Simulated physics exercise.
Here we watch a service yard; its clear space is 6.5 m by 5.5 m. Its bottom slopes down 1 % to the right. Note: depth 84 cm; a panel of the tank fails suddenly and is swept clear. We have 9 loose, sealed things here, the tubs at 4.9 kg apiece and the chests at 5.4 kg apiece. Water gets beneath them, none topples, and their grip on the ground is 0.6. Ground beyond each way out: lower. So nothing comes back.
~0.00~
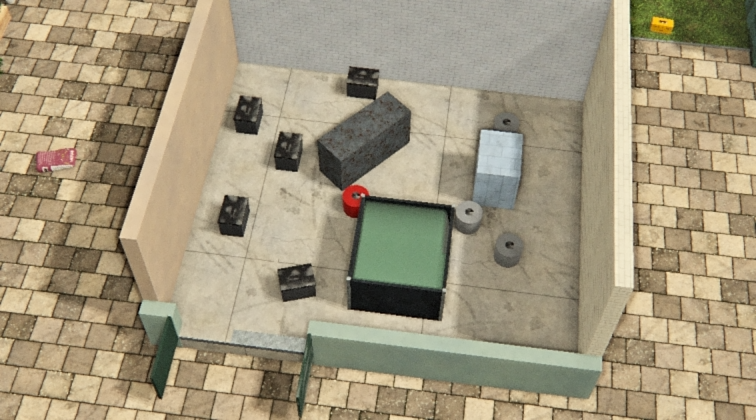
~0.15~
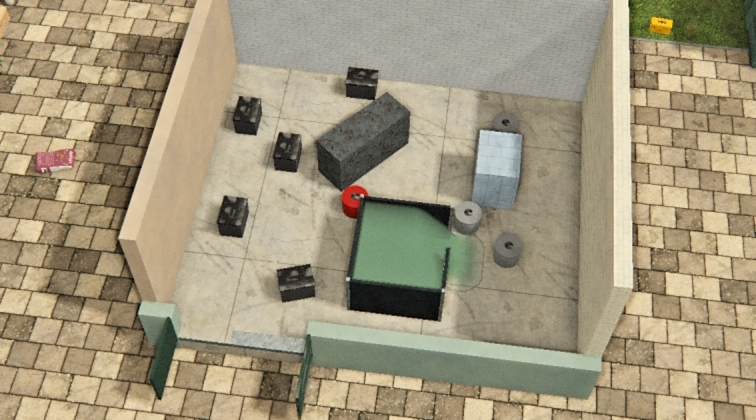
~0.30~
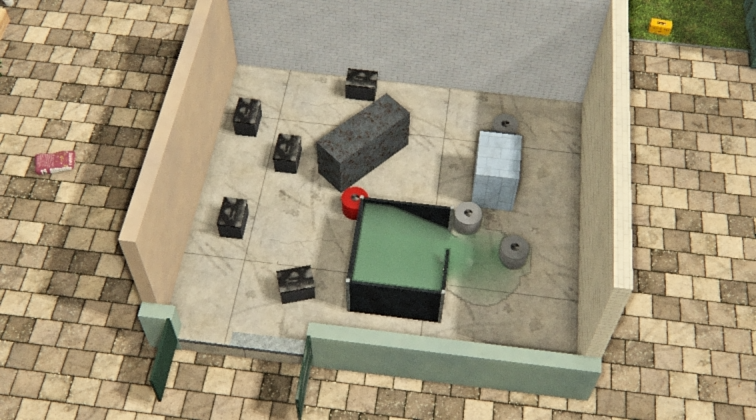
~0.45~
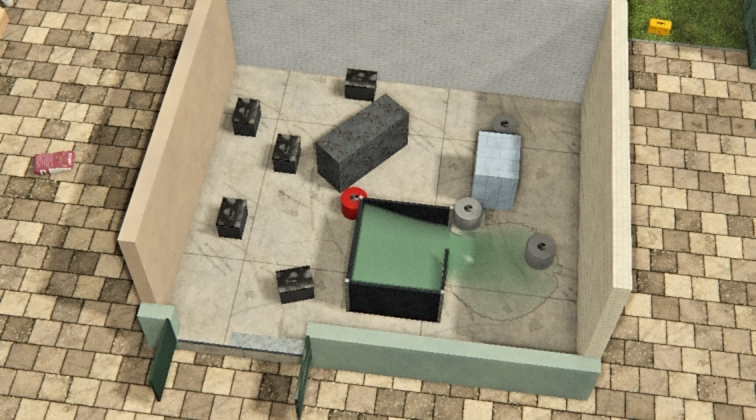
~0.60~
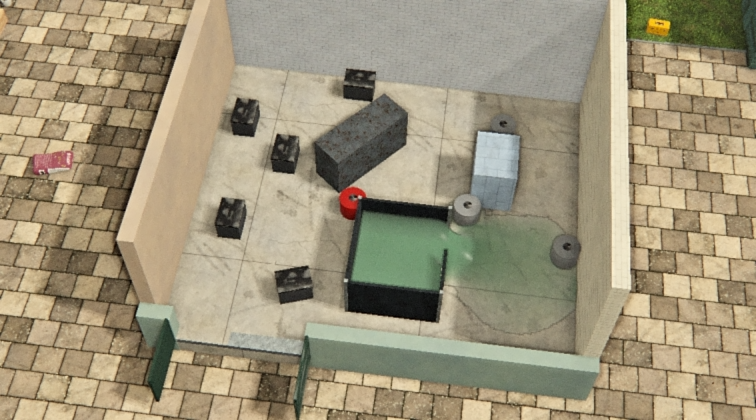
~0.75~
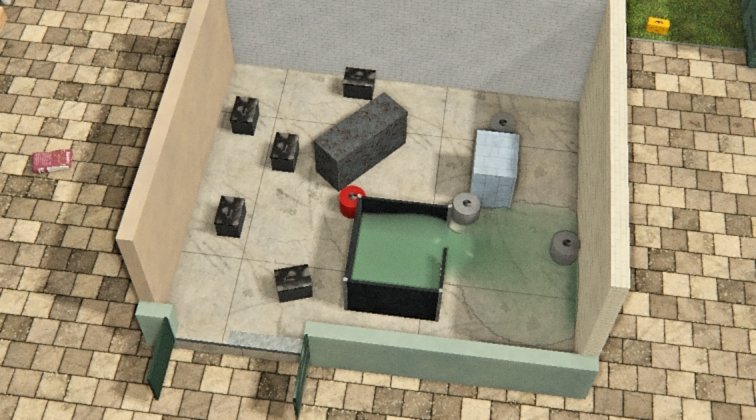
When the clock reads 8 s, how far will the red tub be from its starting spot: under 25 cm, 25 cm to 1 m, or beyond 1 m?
Result: Near standstill.
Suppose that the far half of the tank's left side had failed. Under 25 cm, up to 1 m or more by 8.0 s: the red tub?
My answer is that the red tub edges over slightly.
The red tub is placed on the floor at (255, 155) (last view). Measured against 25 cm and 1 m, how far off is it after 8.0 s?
Outcome: It sits still.
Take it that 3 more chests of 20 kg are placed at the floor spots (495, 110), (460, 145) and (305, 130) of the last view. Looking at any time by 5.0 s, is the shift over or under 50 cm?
Beyond it, within it, within it.
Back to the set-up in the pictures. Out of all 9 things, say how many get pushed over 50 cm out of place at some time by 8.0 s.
Answer: 4.
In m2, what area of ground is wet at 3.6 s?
Somewhere around 19 m2, roughly.
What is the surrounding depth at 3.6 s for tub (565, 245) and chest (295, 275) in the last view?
Depth approx. 15 cm / 1 cm.
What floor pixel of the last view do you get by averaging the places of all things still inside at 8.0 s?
Around (314, 186).
After 1.6 s the red tub is near (352, 196), 0.0 m from its start, aground; 0 of 9 are out; 1 afloat.
After 3.6 s the red tub is near (352, 196), 0.0 m from its start, aground; 0 of 9 are out; 1 afloat.
After 5.6 s the red tub is near (352, 196), 0.0 m from its start, aground; 0 of 9 are out; 3 afloat.
After 8.0 s the red tub is near (352, 196), 0.0 m from its start, aground; 0 of 9 are out; 4 afloat.
